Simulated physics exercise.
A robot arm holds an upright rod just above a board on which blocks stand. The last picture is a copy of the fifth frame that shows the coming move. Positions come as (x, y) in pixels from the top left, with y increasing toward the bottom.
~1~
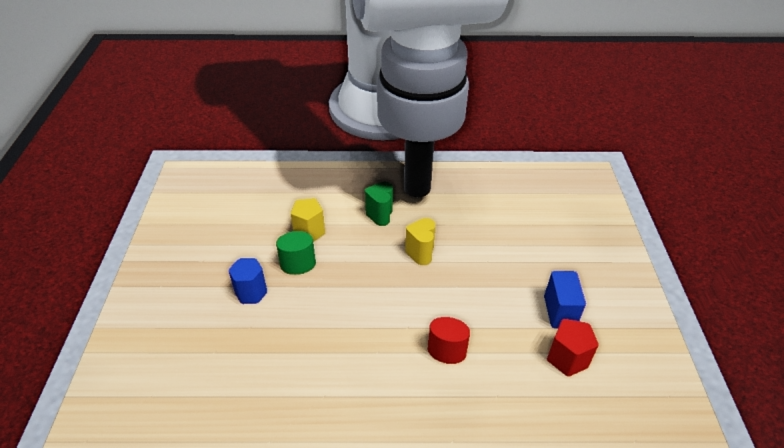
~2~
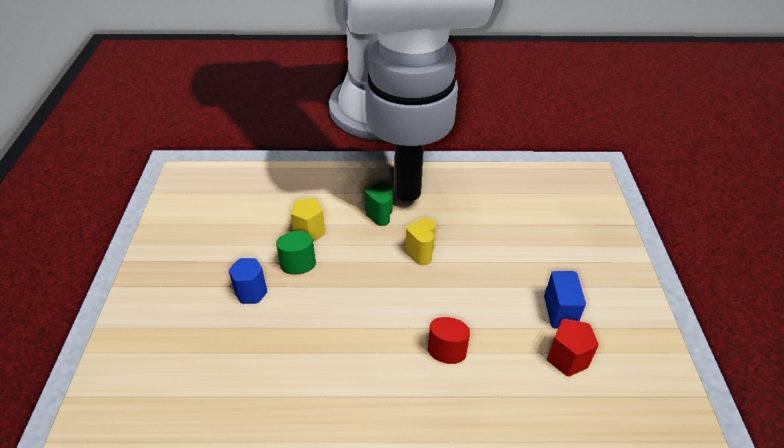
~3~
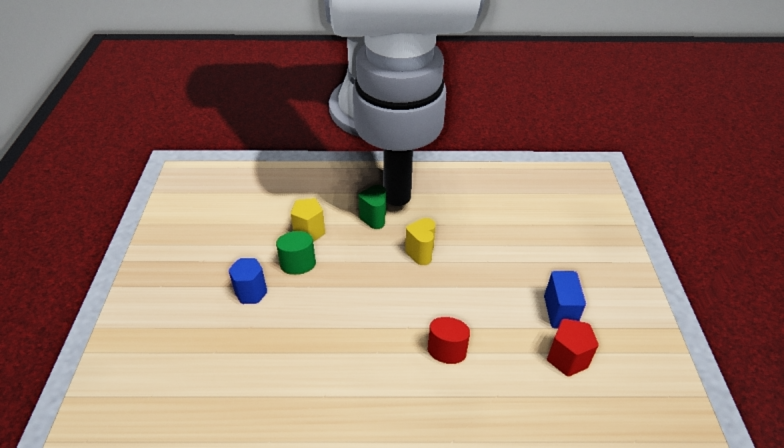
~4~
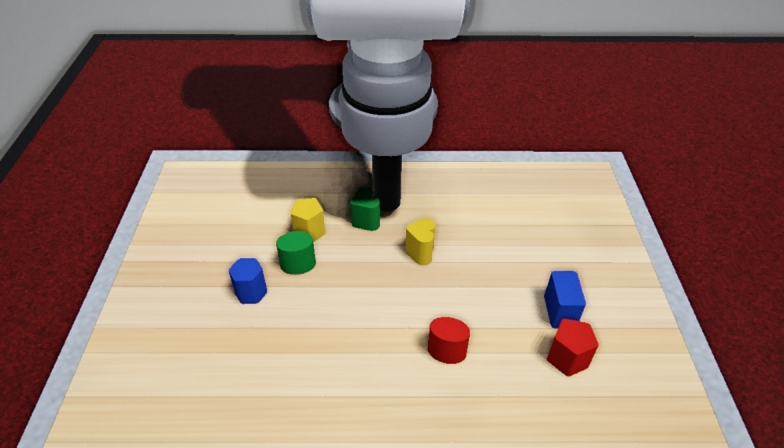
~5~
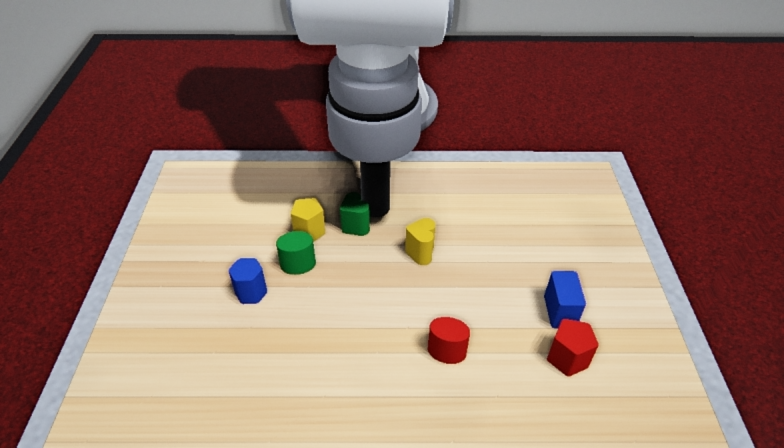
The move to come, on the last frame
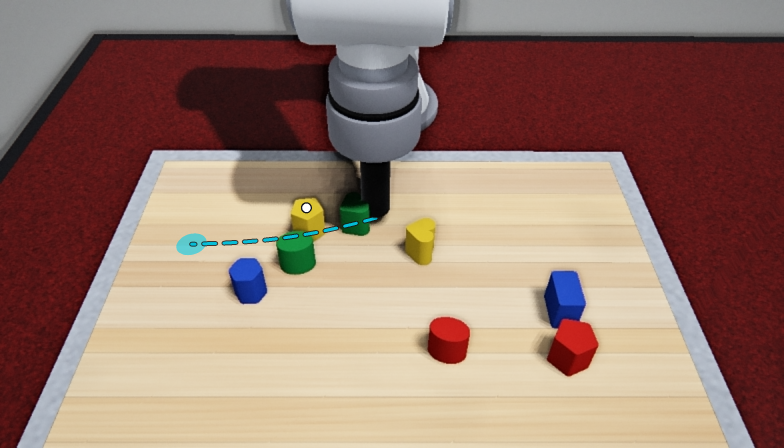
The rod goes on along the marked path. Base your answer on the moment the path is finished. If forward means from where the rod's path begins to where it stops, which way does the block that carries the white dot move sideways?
Goes right.
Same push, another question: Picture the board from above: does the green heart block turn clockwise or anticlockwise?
Counter-clockwise, from overhead.
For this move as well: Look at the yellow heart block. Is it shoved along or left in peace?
It will remain on its spot.
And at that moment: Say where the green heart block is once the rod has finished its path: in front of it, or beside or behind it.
The block lies off to the side or behind.
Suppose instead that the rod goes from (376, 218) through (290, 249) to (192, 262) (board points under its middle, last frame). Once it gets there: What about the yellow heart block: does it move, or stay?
That block is not shifted.
The line goes from (376, 218) via (318, 232) and (255, 241), ending at (192, 244); the dot is on the yellow pentagon.
On the path given first. One third of the way, rod (316, 222); green elliptical block (290, 246); yellow pentagon (283, 213), turned 60° clockwise; green heart block (307, 226), turned 45° anticlockwise.
Two thirds of the way, rod (252, 231); green elliptical block (291, 248), turned 20° clockwise; yellow pentagon (219, 217), turned 100° clockwise; green heart block (302, 229), turned 80° anticlockwise.
At the end, rod (188, 234); blue hexagonal block unmoved; green elliptical block (291, 248), turned 20° clockwise; yellow pentagon (154, 219), turned 105° clockwise; green heart block (302, 229), turned 80° anticlockwise; yellow heart block unmoved.
